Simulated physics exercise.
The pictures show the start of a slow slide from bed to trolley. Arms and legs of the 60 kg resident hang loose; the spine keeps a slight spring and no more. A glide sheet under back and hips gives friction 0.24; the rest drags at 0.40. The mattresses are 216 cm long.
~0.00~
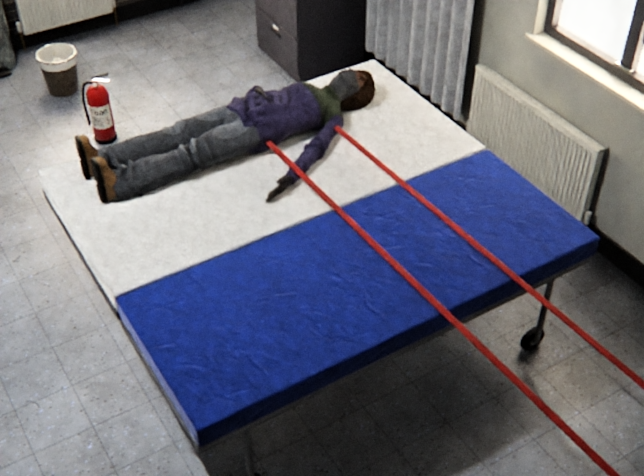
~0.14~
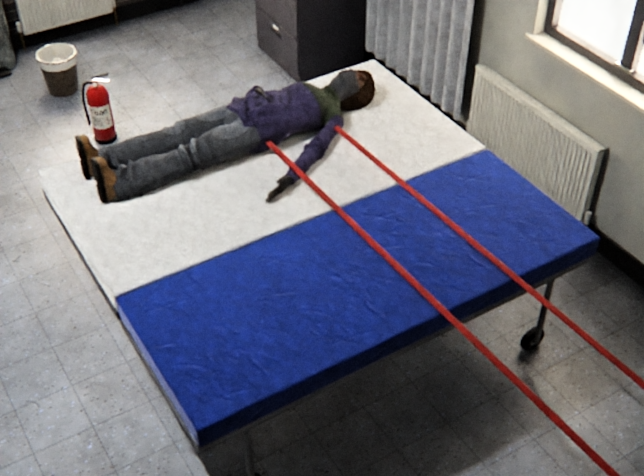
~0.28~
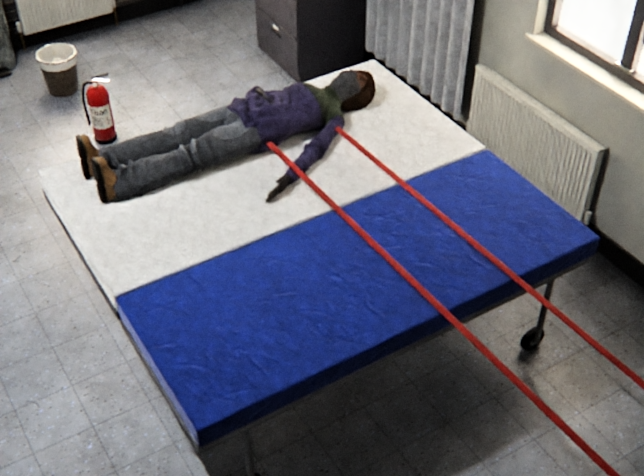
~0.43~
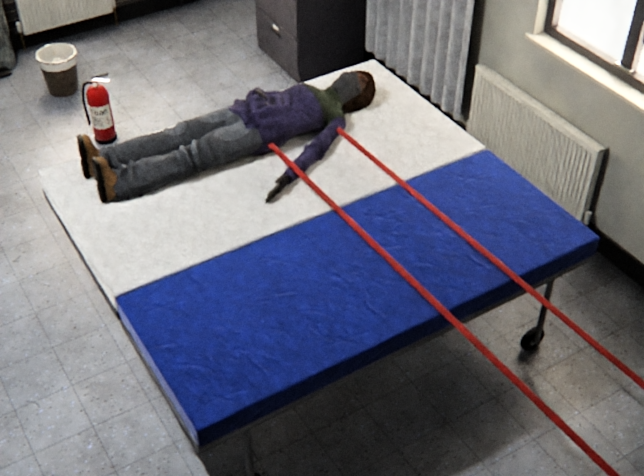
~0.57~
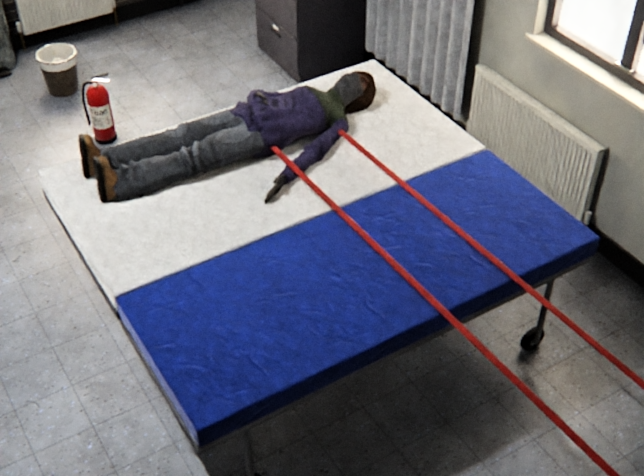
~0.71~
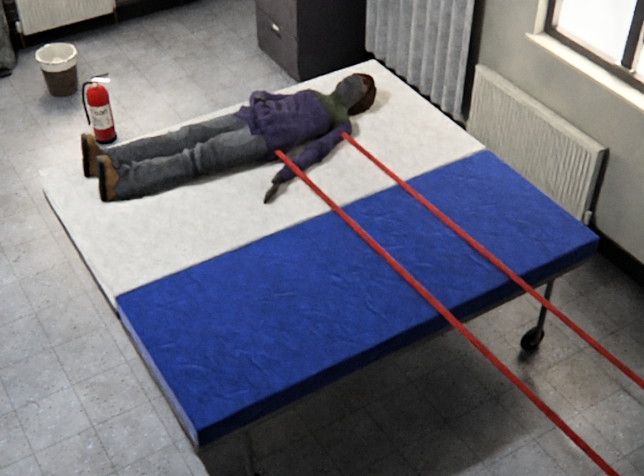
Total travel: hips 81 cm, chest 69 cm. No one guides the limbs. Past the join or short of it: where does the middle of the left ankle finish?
In the end the left ankle rests short of the join.
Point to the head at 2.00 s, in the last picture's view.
Near (398, 137).
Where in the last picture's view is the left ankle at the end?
Near (169, 253).
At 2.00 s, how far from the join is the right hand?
About 54 cm short of it.
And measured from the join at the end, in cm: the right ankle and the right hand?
Right ankle 60 short, right hand 56 short.
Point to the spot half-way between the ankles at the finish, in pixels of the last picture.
Around (165, 214).
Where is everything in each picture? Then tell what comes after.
In the first picture, left ankle (115, 186), left hand (281, 189); pull at the hips 0 cm.
In the second picture, left ankle (115, 186), left hand (281, 189); pull at the hips 0 cm.
In the third picture, left ankle (115, 186), left hand (280, 189); pull at the hips 1 cm.
In the fourth picture, left ankle (116, 186), left hand (279, 189); pull at the hips 3 cm.
In the fifth picture, left ankle (116, 186), left hand (277, 189); pull at the hips 6 cm.
In the sixth picture, left ankle (117, 186), left hand (274, 189); pull at the hips 10 cm.
After 1.00 s the left ankle is 65 cm short of the join, near (122, 187) in the last picture's view.
After 1.50 s the left ankle is 45 cm short of the join, near (143, 209) in the last picture's view; the left hand 3 cm short of the join.
After 2.00 s the left ankle is 17 cm short of the join, near (162, 243) in the last picture's view.
Final state at 3.2 s, head stops short of the join; left hand crosses the join; right hand stops short of the join; left ankle stops short of the join; right ankle stops short of the join; right knee stops short of the join.
